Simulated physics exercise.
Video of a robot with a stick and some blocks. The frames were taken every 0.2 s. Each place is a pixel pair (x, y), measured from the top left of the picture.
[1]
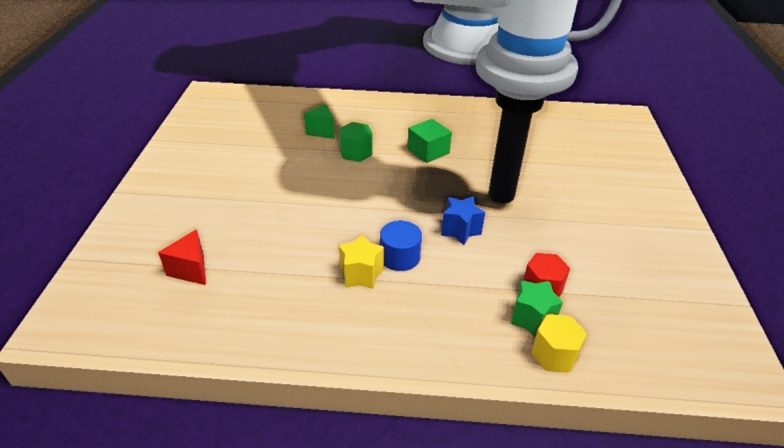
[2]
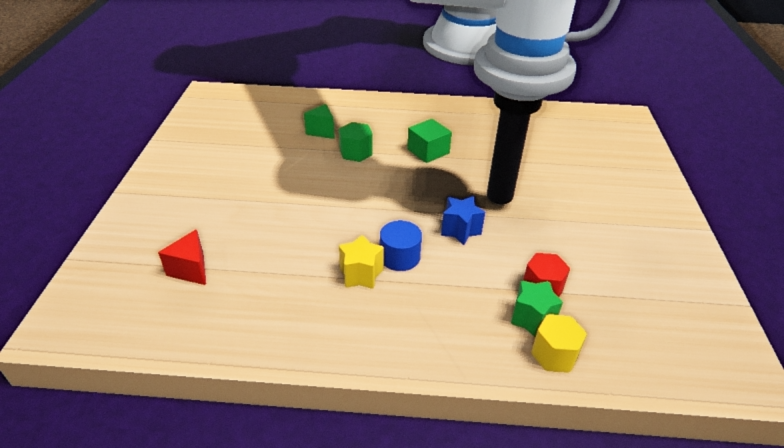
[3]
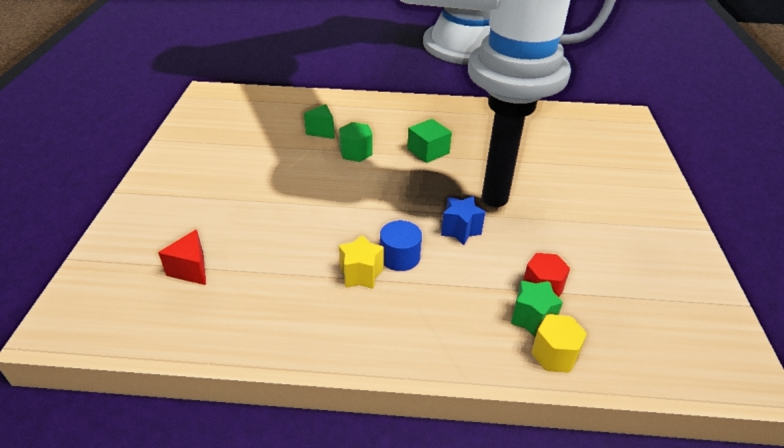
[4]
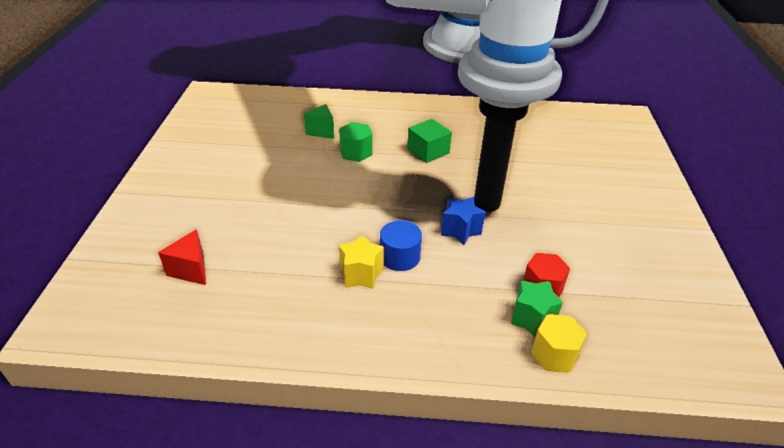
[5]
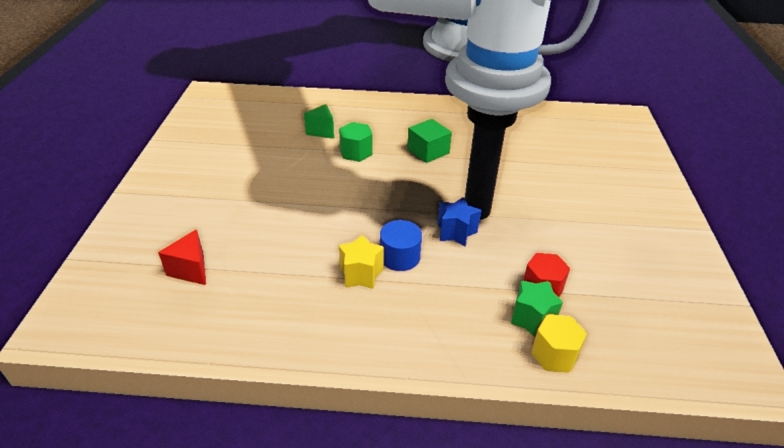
A robot arm with a black stick works over a pale wooden board on purple cloth, seen from a raised, fixed view. Three green blocks sit at the back, a red triangle at left, yellow star, blue cylinder and blue star near the middle, and red, green and yellow blocks at right. The stick drifts slowly left and slightly nearer, then nudges the blue star slightly left.
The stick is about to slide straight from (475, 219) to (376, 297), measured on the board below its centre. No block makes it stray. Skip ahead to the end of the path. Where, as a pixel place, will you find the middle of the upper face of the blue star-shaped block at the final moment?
My prediction: (343, 282).
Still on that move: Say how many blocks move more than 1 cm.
Shifted over 1 cm: Three or more.
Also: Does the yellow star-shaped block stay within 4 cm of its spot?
I expect not.
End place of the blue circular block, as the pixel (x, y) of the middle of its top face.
In the picture, it is at (307, 271).
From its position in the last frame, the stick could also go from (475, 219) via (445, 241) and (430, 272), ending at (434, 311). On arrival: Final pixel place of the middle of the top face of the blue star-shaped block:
The answer is (400, 272).
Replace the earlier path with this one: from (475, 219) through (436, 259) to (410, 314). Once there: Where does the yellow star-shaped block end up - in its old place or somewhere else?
That block gets shifted.
What follows on the original path. One third of the way, stick (447, 236); yellow star-shaped block (356, 253); blue circular block (392, 238); blue star-shaped block (429, 234).
Two thirds of the way, stick (413, 262); yellow star-shaped block (312, 268), turned 30° clockwise; blue circular block (350, 258); blue star-shaped block (388, 260).
At the end, stick (376, 290); yellow star-shaped block (266, 275), turned 40° clockwise; blue circular block (307, 271); blue star-shaped block (343, 282), turned 25° clockwise.
